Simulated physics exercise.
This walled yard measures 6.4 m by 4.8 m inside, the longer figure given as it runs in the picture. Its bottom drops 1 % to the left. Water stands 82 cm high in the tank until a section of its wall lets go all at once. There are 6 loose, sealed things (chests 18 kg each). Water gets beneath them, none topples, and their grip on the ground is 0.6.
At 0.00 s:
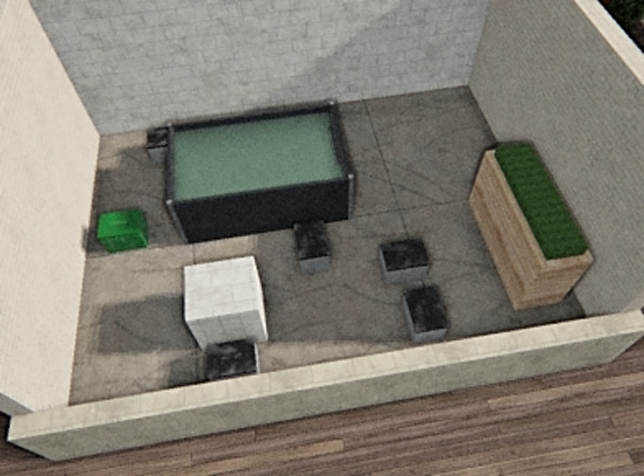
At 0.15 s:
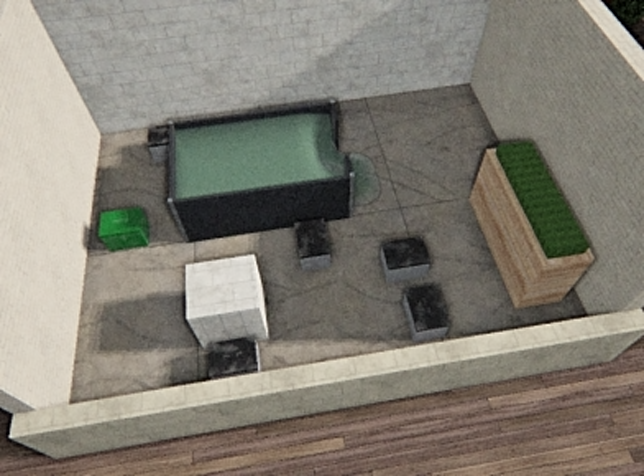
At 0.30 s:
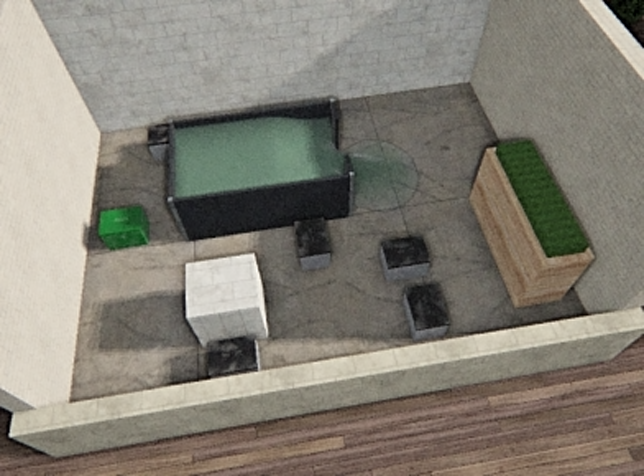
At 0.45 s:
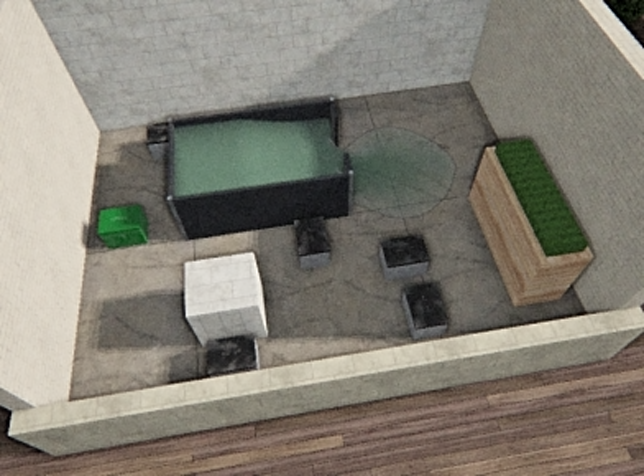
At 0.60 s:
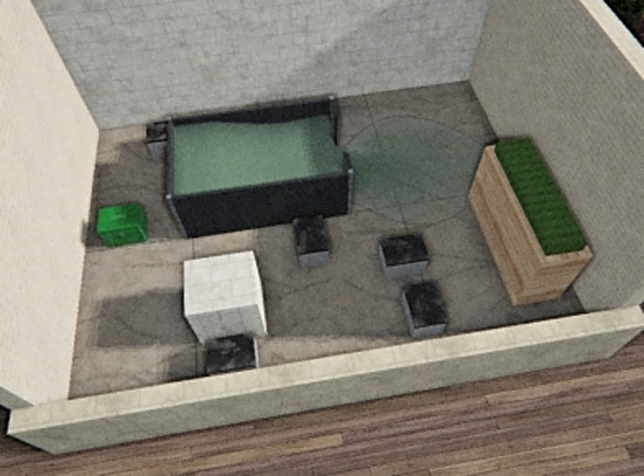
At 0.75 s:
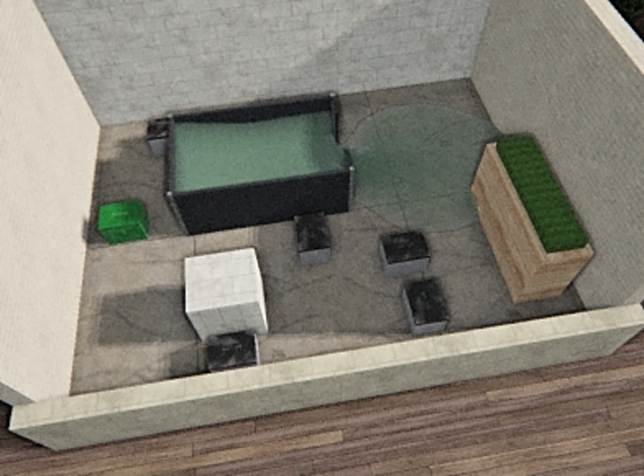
A pale-walled yard with a grey paved floor is seen from high above, with wooden boards outside its near wall. A dark-sided tank of greenish water stands at the back, with a green chest to its left, a white block in front, several dark chests around and a grass-topped wooden planter at right. Water pours from the tank's right end and fans across the floor towards the planter, while the chests stay put and the camera drifts very slightly.
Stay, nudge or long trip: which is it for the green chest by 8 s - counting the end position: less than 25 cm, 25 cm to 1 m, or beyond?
The green chest slides a little.
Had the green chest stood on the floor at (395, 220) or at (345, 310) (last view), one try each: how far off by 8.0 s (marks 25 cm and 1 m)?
In that order: It barely shifts; it is nudged along.
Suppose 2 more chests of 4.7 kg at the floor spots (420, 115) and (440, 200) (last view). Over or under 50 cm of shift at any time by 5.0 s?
In that order: Past it, past it.
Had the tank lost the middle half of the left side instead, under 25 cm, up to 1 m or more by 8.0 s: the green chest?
In that case the green chest ends far away.
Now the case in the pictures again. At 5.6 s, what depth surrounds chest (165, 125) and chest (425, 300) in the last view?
Roughly 10 and 8 cm.
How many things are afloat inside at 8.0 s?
I count 1.
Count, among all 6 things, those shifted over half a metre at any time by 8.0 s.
I count 3.
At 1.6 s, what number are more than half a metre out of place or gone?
I count 0.
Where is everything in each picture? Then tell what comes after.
The green chest at (119, 223), on the bottom; 3.1 m2 under water; 0 of 6 have shifted, in the first frame.
The green chest at (120, 221) rests on the ground; 3.6 m2 under water; 0 of 6 have shifted, in the second frame.
The green chest at (120, 220), on the bottom; 4.4 m2 under water; 0 of 6 have shifted, in the third frame.
The green chest at (119, 219), on the bottom; 5.5 m2 under water; 0 of 6 have shifted, in the fourth frame.
The green chest at (119, 217) rests on the ground; water covers 6.9 m2; 0 of 6 have shifted, in the fifth frame.
The green chest at (120, 214) rests on the ground; 8.3 m2 under water; 0 of 6 have shifted, in the sixth frame.
After 1.6 s the green chest is near (120, 214), 0.0 m from its start, aground; 0 afloat.
After 3.6 s the green chest is near (120, 214), 0.0 m from its start, aground; 0 afloat.
After 5.6 s the green chest is near (120, 214), 0.0 m from its start, aground; 1 afloat.
After 8.0 s the green chest is near (125, 239), 0.4 m from its start, aground; 1 afloat.
